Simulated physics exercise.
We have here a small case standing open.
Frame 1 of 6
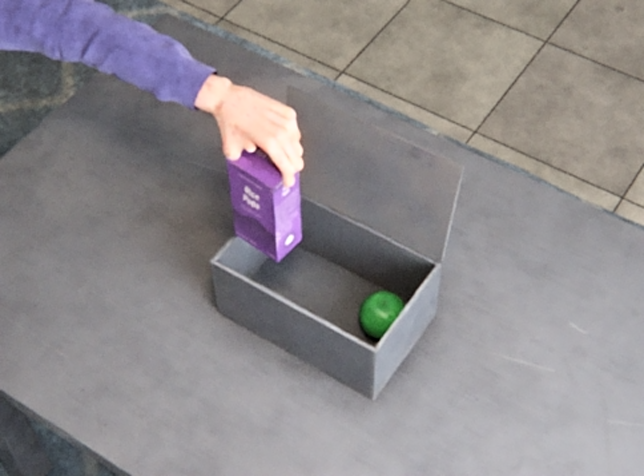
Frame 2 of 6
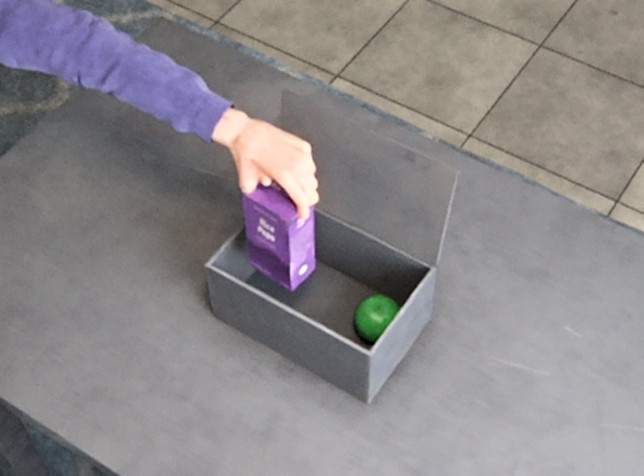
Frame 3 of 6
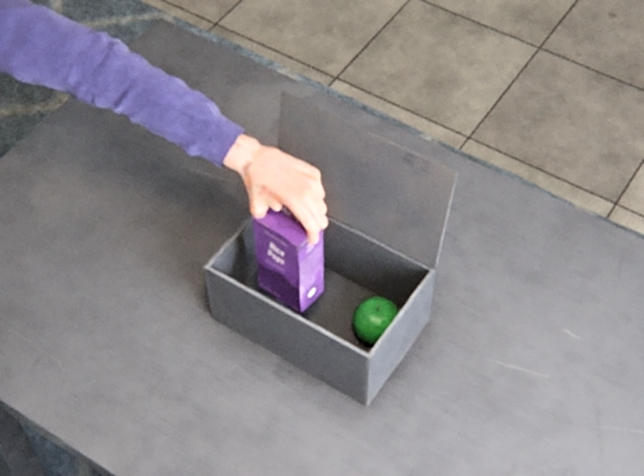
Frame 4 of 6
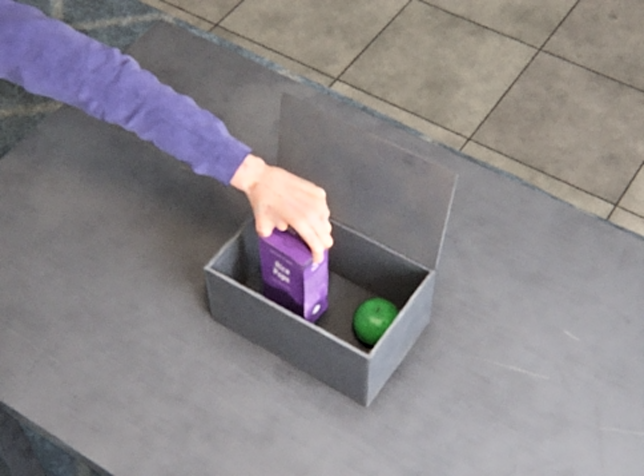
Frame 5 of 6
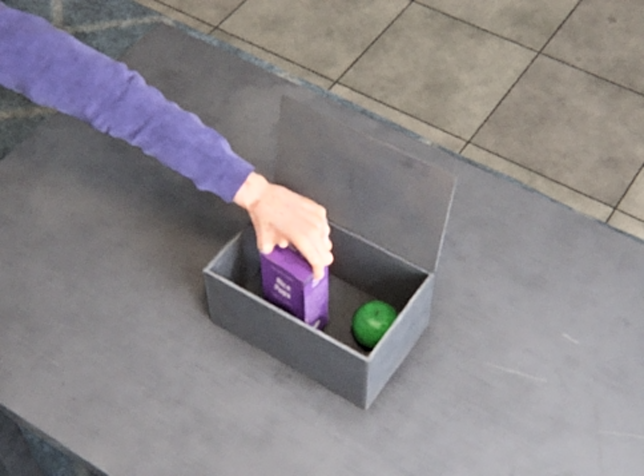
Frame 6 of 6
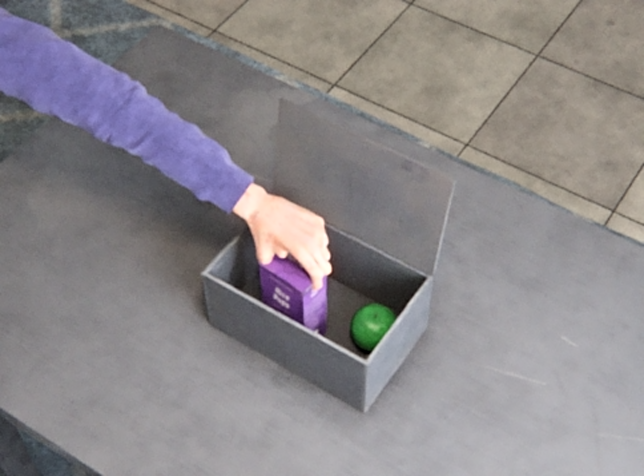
A hand and forearm in a purple sleeve reach in from the upper left over a small grey case standing open on a grey tabletop, seen from above at an angle, with floor tiles beyond. The hand grips a purple carton by its top, while a round green object sits in the case's right side. The hand lowers the carton steadily, drifting slightly right, into the left part of the case and keeps holding it, as the view shifts very slightly.
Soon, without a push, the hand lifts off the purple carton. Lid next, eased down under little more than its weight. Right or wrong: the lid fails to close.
Right, it stays open.
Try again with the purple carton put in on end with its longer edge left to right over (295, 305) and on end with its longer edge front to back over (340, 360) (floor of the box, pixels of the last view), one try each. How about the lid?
Packed the first way the lid is left gaping; packed the second way it lowers fully.
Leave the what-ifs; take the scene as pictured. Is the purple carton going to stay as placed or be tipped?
By the end the purple carton has kept its angle.
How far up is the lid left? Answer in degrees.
The answer is about 25 degrees.
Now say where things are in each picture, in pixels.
The first frame shows on its way; purple carton (266, 201).
The second frame shows on its way; purple carton (280, 232).
The third frame shows on its way; purple carton (289, 256).
The fourth frame shows on its way; purple carton (295, 274).
The fifth frame shows on its way; purple carton (295, 289).
The sixth frame shows put in, still held; purple carton (294, 299).
Then, 1.10 s past the last view, lid starting down.
Then, 1.50 s past the last view, lid 66° above the rim.
Then, 1.80 s past the last view, lid 47° above the rim.
Then, 2.00 s past the last view, lid 33° above the rim.
Finally, lid 23° above the rim; both still in place. Final places as the last picture's camera would see them, purple carton near (294, 299).
